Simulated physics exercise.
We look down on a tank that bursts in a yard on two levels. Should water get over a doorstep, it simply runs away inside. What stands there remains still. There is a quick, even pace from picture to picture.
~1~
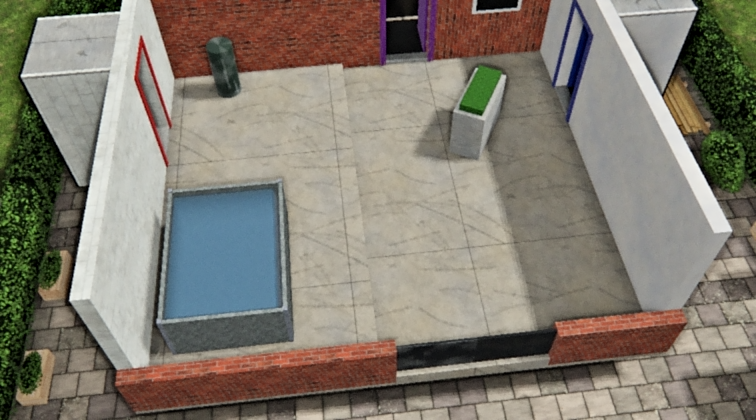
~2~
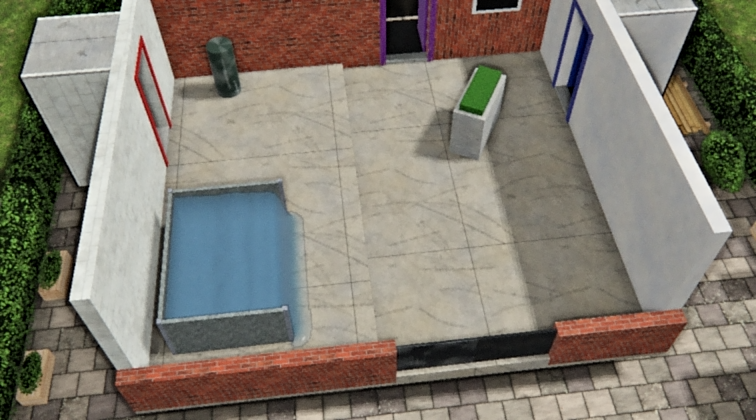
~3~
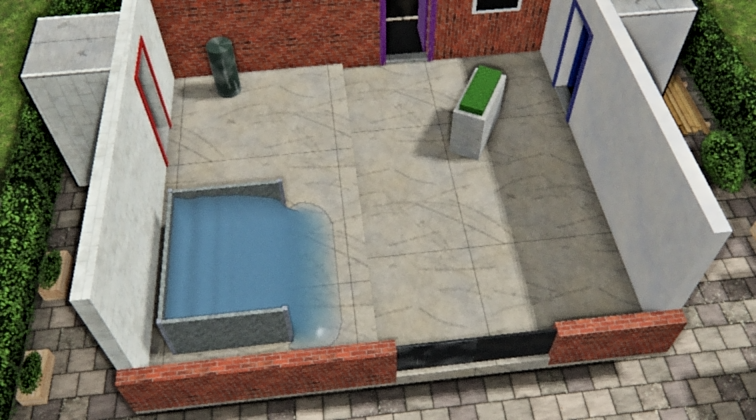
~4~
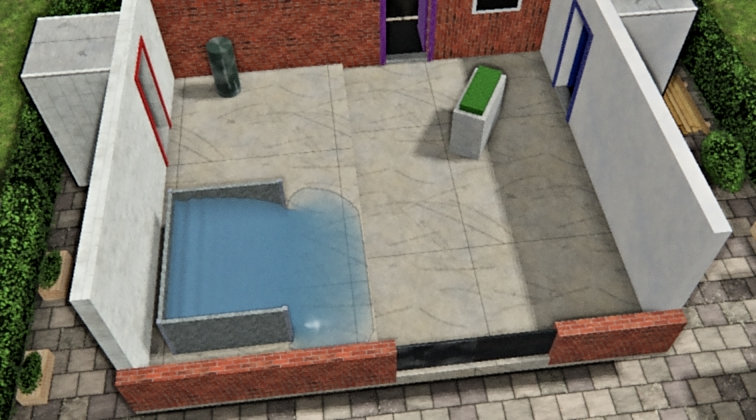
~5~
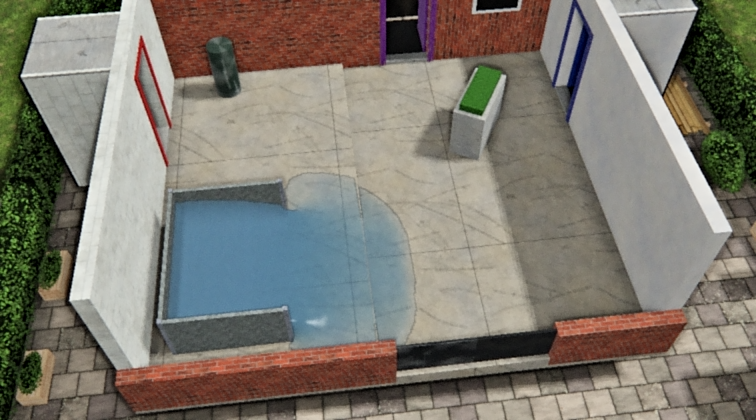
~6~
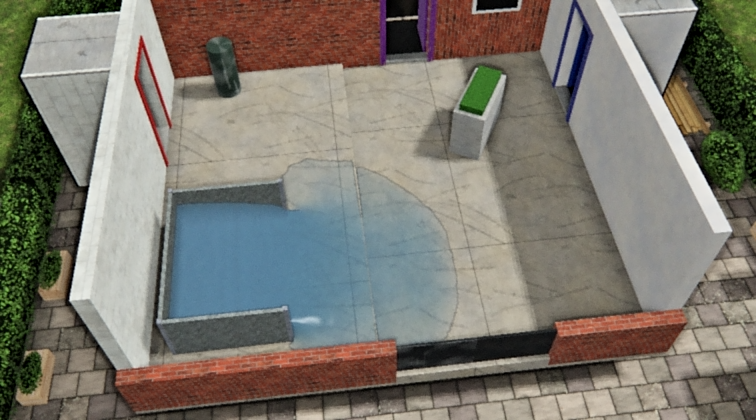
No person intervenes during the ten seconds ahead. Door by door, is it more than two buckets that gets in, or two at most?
As I see it, the red door will let through no more than two buckets. The purple door will let through over two buckets. The blue door will let through over two buckets.
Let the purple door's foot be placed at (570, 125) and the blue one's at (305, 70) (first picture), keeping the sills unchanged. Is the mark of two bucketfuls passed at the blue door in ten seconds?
Well, the blue one never reaches the limit, I reckon.
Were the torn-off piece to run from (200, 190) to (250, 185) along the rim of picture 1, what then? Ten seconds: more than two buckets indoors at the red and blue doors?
In brief: Red exceeds the mark and blue exceeds the mark.
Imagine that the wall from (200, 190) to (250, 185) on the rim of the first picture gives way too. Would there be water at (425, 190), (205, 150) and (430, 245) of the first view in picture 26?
Going through them, the first would be still bare, the next submerged and the last still bare.
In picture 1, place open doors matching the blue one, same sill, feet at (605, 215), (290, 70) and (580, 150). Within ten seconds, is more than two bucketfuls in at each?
First ends up above, second ends up below, third ends up above.
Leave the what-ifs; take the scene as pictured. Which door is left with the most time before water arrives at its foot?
My pick is the red door.
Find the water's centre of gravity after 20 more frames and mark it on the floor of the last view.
I'd point to (470, 235).
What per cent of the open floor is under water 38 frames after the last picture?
It comes out near 70 percent.
A moment on, water covers 45 % of the floor; the red door not reached, the purple door not reached, the blue door not reached.
Next, water covers 55 % of the floor; the red door not reached, the purple door not reached, the blue door not reached.
Then, water covers 65 % of the floor; the red door not reached, the purple door wet at the sill, nothing in, the blue door under two buckets in.
Later, water covers 70 % of the floor; the red door not reached, the purple door under two buckets in, the blue door over two buckets in.
In the end, water covers 90 % of the floor; the red door wet at the sill, nothing in, the purple door over two buckets in, the blue door over two buckets in.
